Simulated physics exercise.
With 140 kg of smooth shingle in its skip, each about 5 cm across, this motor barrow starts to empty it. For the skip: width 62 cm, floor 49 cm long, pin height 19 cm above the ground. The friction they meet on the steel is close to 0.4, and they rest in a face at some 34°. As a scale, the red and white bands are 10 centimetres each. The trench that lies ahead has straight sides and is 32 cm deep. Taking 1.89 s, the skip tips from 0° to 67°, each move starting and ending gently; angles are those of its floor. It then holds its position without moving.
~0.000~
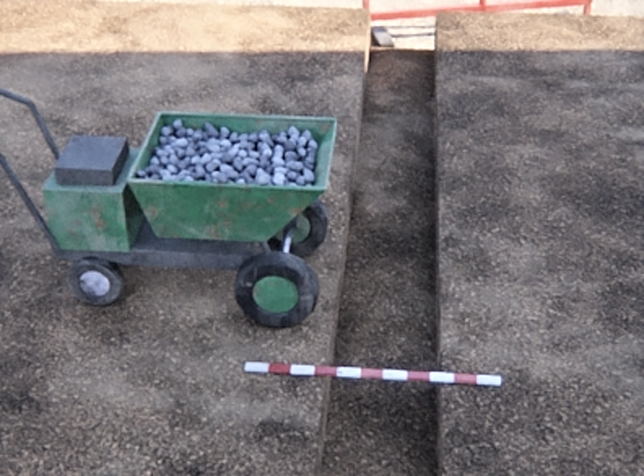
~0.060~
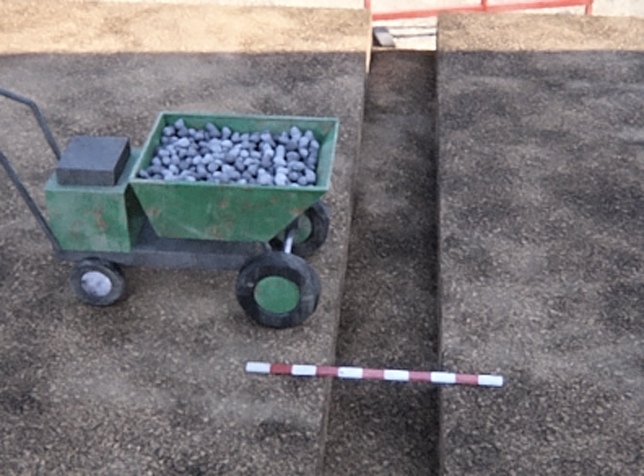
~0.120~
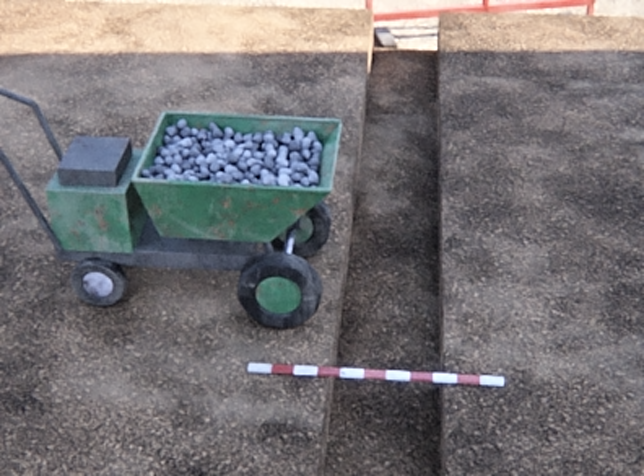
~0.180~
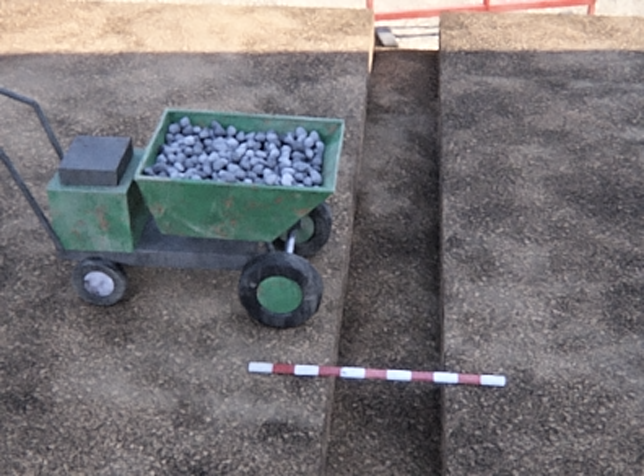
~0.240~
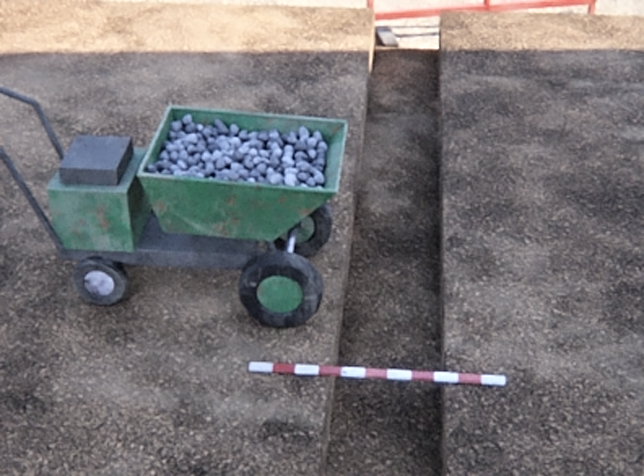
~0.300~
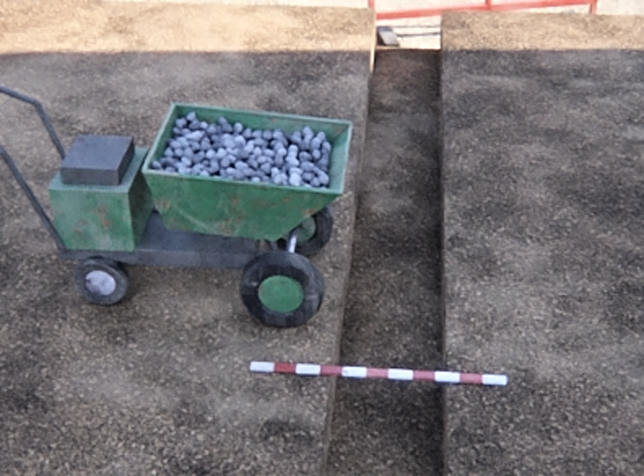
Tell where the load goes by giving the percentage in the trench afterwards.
About 48 per cent of the load is in the trench.
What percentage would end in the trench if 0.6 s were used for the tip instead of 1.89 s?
Then some 30 per cent would.
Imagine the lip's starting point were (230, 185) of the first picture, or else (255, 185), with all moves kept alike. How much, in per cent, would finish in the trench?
Roughly 100 in a hundred from the first, 100 in a hundred from the second.
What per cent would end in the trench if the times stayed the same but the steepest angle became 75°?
About 50 per cent would end up in the trench.
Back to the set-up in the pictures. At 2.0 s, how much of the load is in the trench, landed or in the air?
At that moment: Approx. 15 %.
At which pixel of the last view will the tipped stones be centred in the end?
I'd put it close to (455, 292).
After 1.4 s the floor is at 57°; 98 % in the skip, 2 % in the trench; the foremost stones are at (434, 276).
After 2.0 s the floor is at 67°; 44 % in the skip, 17 % in the trench, 39 % past the trench; the foremost stones are at (572, 304).
After 2.3 s the floor is at 67°; 19 % in the skip, 28 % in the trench, 53 % past the trench; the foremost stones are past the picture's edge.
After 4.3 s the floor is at 67°; 0 % in the skip, 48 % in the trench, 52 % past the trench; the foremost stones are past the picture's edge.
